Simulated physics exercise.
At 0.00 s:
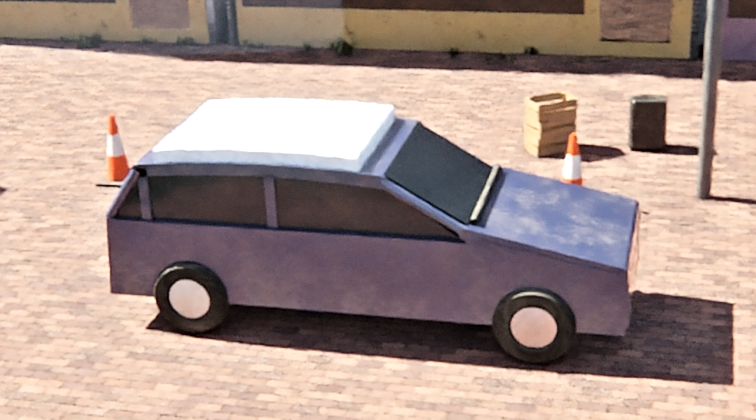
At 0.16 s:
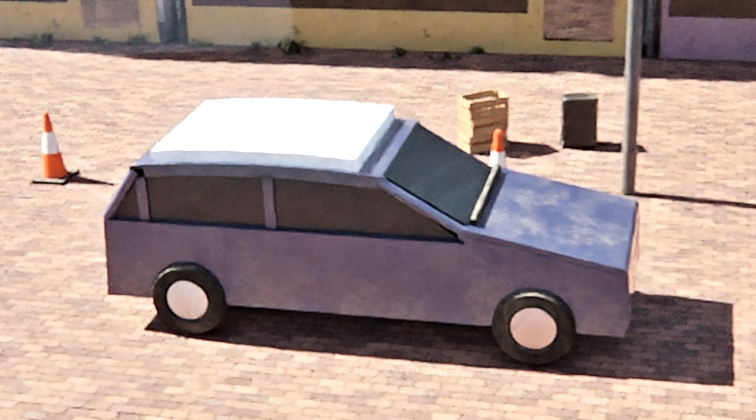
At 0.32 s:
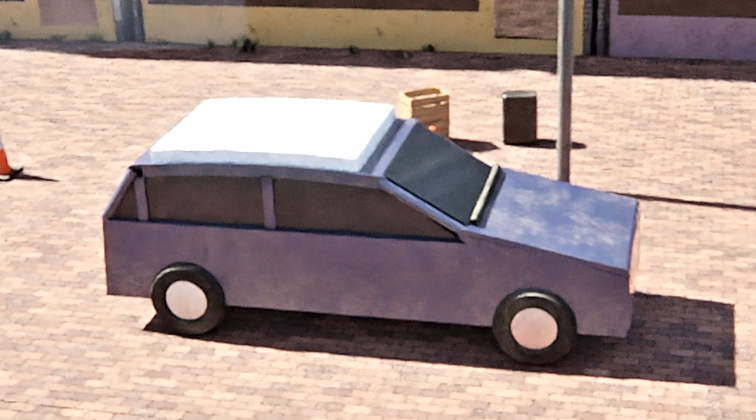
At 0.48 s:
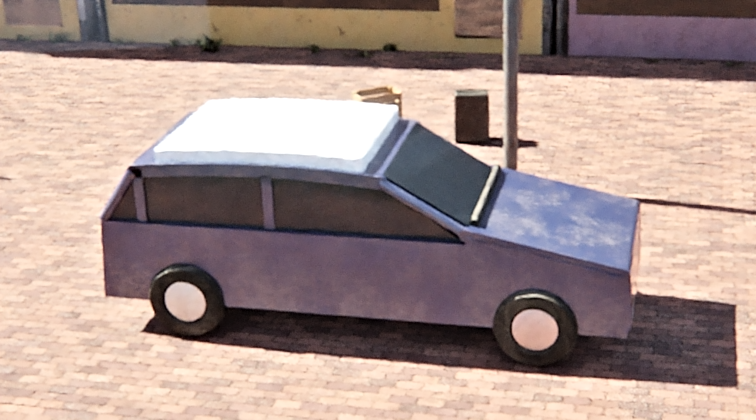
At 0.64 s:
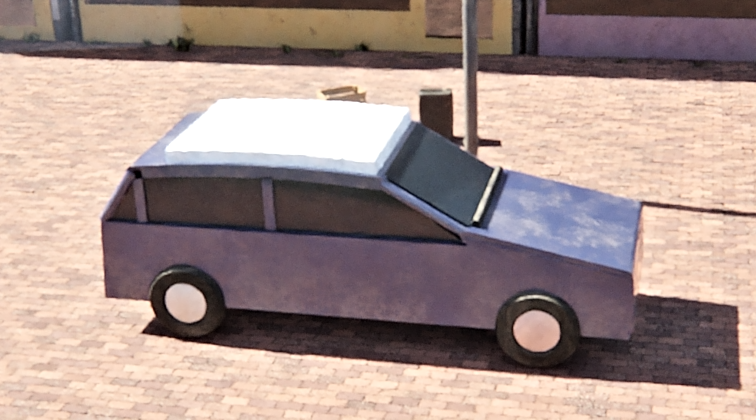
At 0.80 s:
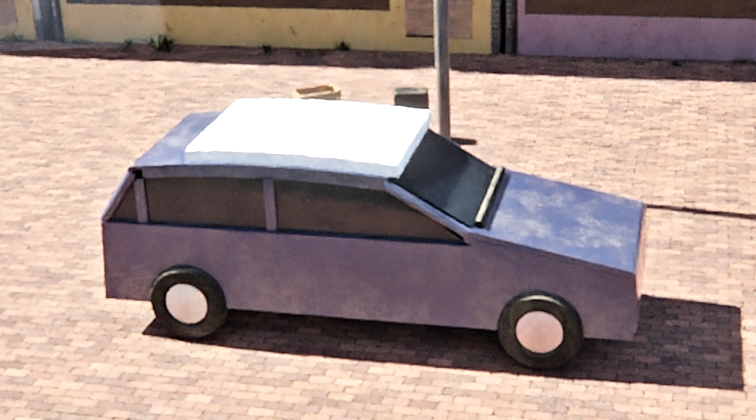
The clip shows a purple car moving right across brick paving past cones, a crate and a pole, gradually slowing, while the thick white slab on its roof slides forward until its front edge slightly overlaps the windscreen's top.
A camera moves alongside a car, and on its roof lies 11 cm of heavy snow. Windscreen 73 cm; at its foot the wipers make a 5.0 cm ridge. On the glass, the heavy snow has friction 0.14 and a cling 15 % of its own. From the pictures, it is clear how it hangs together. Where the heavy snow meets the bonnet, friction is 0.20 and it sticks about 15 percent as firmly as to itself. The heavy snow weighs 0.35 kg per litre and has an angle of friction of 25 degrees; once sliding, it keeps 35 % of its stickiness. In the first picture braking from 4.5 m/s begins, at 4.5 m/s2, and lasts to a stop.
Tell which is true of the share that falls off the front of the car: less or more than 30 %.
It comes out less.
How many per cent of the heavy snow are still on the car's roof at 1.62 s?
Near 10 %.
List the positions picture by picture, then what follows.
In the first picture, foremost bit of the heavy snow at (357, 169).
In the second picture, foremost bit of the heavy snow at (357, 169).
In the third picture, foremost bit of the heavy snow at (357, 166), its middle shifted 7 mm.
In the fourth picture, foremost bit of the heavy snow at (362, 172), its middle shifted 4.2 cm.
In the fifth picture, foremost bit of the heavy snow at (375, 163), its middle shifted 13 cm.
In the sixth picture, foremost bit of the heavy snow at (397, 169), its middle shifted 28 cm, 6 % of it past the top of the windscreen, in one piece.
After 1.17 s, 56 % of the snow is on the roof, 37 % on the glass, 7 % on the bonnet and none has gone off the nose.
After 1.62 s, 10 % of the snow is on the roof, 50 % on the glass, 40 % on the bonnet and none has gone off the nose.
After 2.06 s, none of the snow is on the roof, 44 % on the glass, 53 % on the bonnet and 3 % has gone off the nose.
After 2.50 s, none of the snow is on the roof, 44 % on the glass, 53 % on the bonnet and 3 % has gone off the nose.
After 4.00 s, none of the snow is on the roof, 44 % on the glass, 49 % on the bonnet and 8 % has gone off the nose.
